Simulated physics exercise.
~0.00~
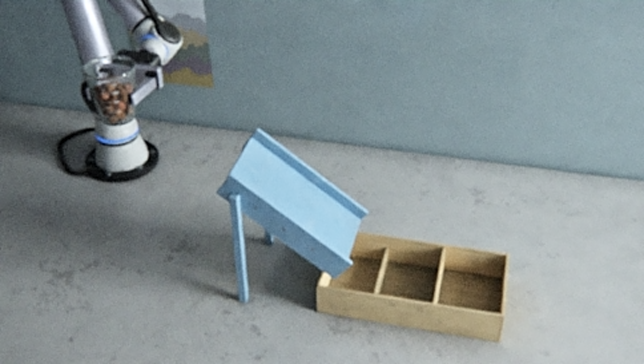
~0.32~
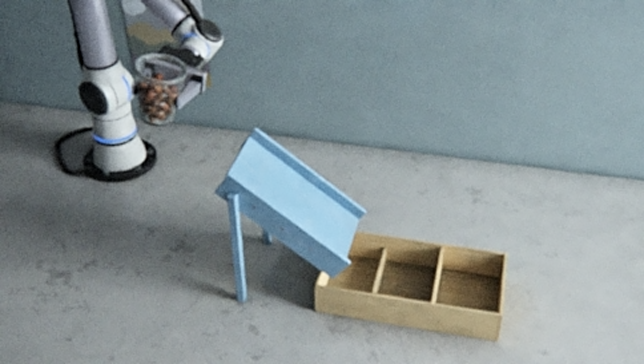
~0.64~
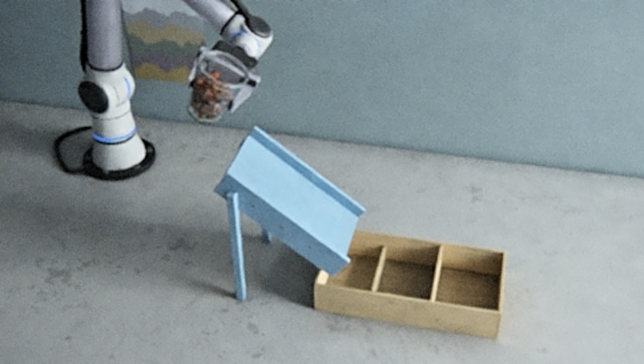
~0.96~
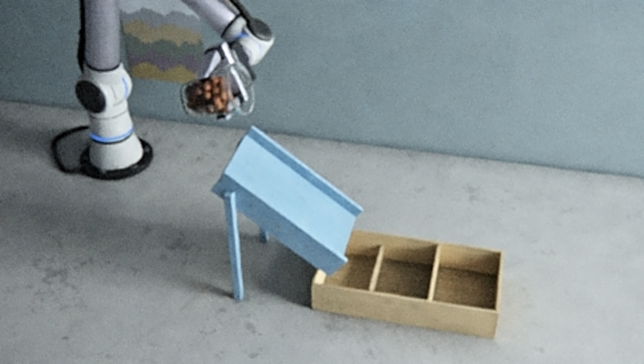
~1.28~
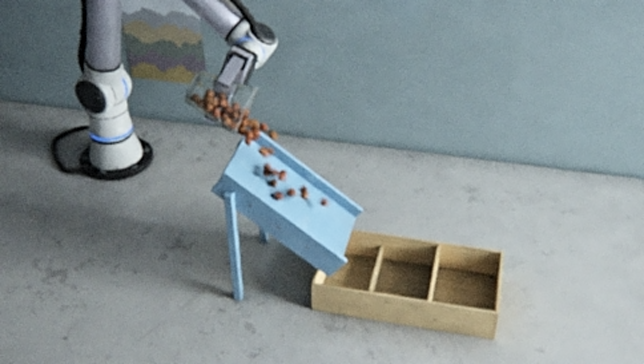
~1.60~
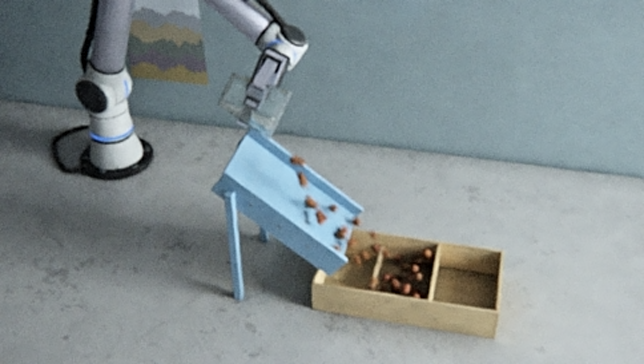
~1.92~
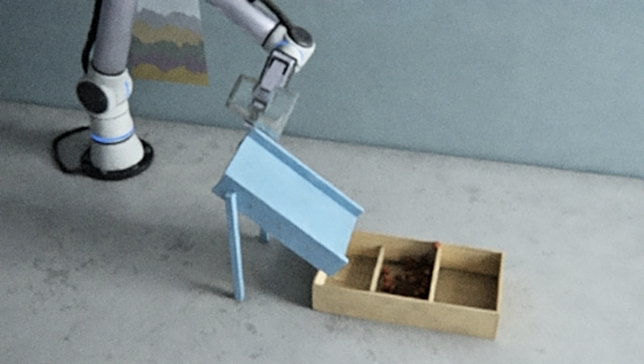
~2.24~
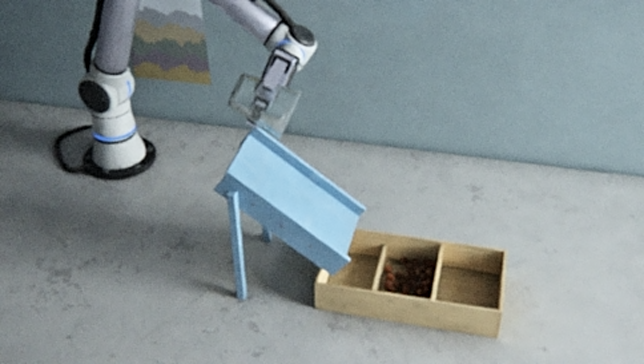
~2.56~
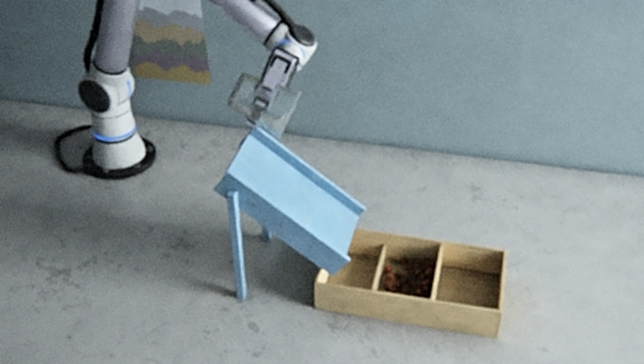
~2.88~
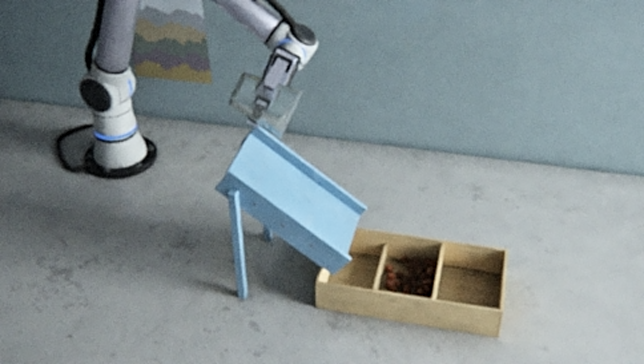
A robot arm, white and grey, holding a clear tumbler of brown hazelnuts, stands at the left of a grey tabletop before a blue-grey wall, seen from above by a slightly swaying camera. A light blue chute on legs slopes down to the right toward an open wooden box with three parts. The arm carries the tumbler right, above the chute's top, and tips it over. The nuts spill out, tumble down the chute and drop into the box. The emptied tumbler stays tilted over the chute, and nearly all the nuts lie still in the middle part.
